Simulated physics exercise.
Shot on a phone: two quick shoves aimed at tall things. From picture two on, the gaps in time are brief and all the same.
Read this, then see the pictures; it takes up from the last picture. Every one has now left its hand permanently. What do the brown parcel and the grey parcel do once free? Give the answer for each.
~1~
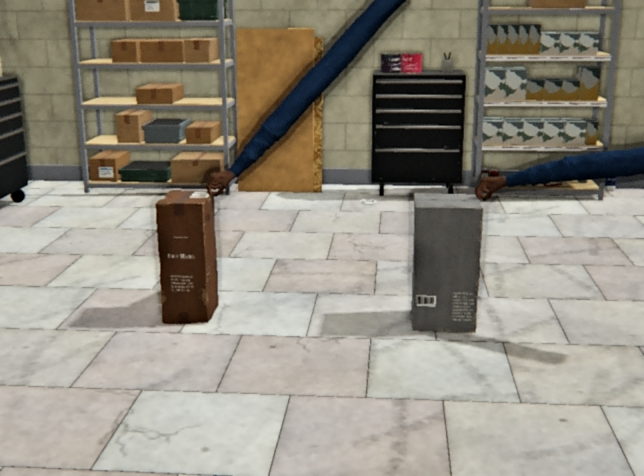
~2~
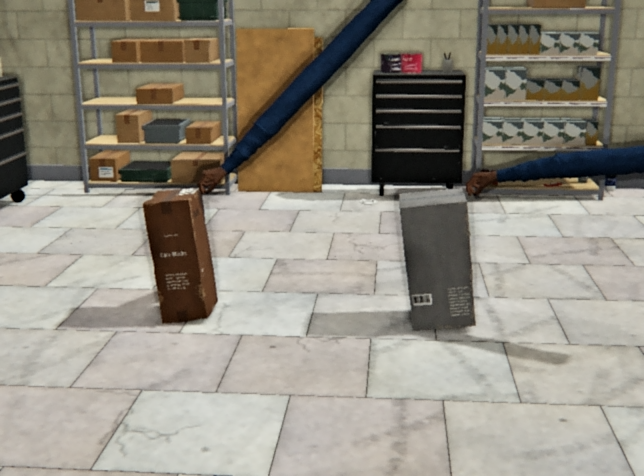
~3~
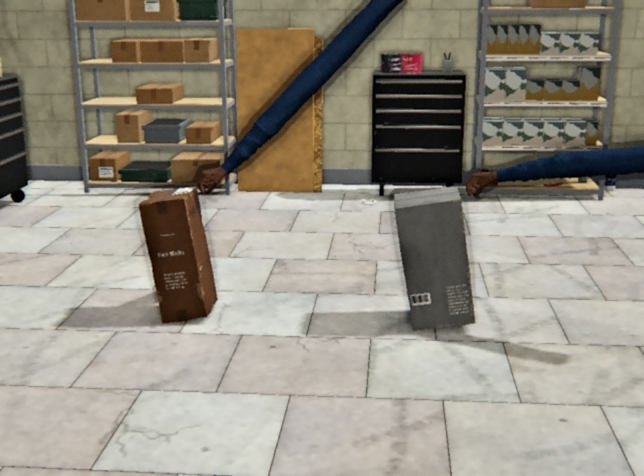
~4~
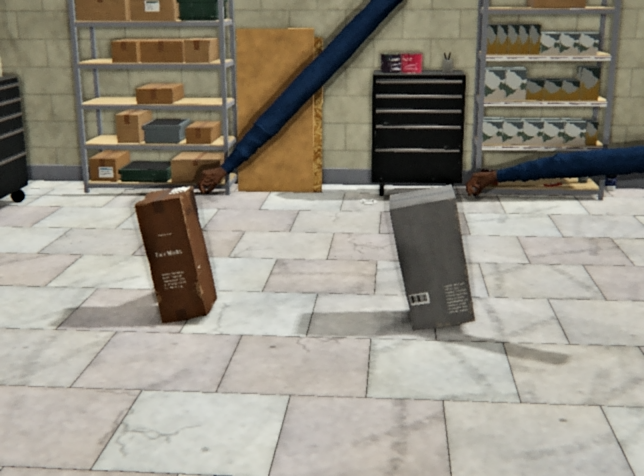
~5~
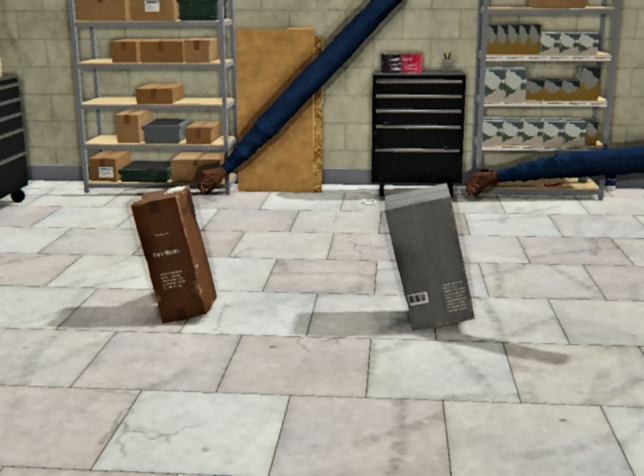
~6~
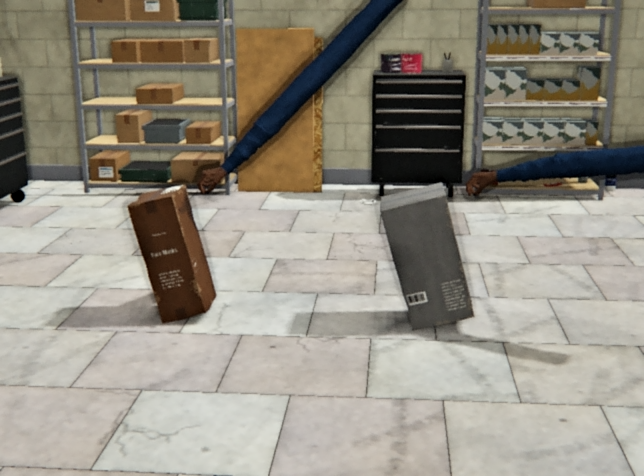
Outcome: I expect the brown parcel to keel over, I expect the grey parcel to keel over.
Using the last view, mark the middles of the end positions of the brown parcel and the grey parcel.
In the last picture, the brown parcel sits at (107, 291) while the grey parcel sits at (348, 289).
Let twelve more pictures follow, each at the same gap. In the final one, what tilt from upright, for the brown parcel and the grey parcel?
First one at 30°, second one at 35° from upright.
Then, 0.30 s on from there, brown parcel 37° off upright near (148, 254); grey parcel 40° off upright near (397, 256).
In the end, the brown parcel topples, near (107, 291); the grey parcel topples, near (348, 289).
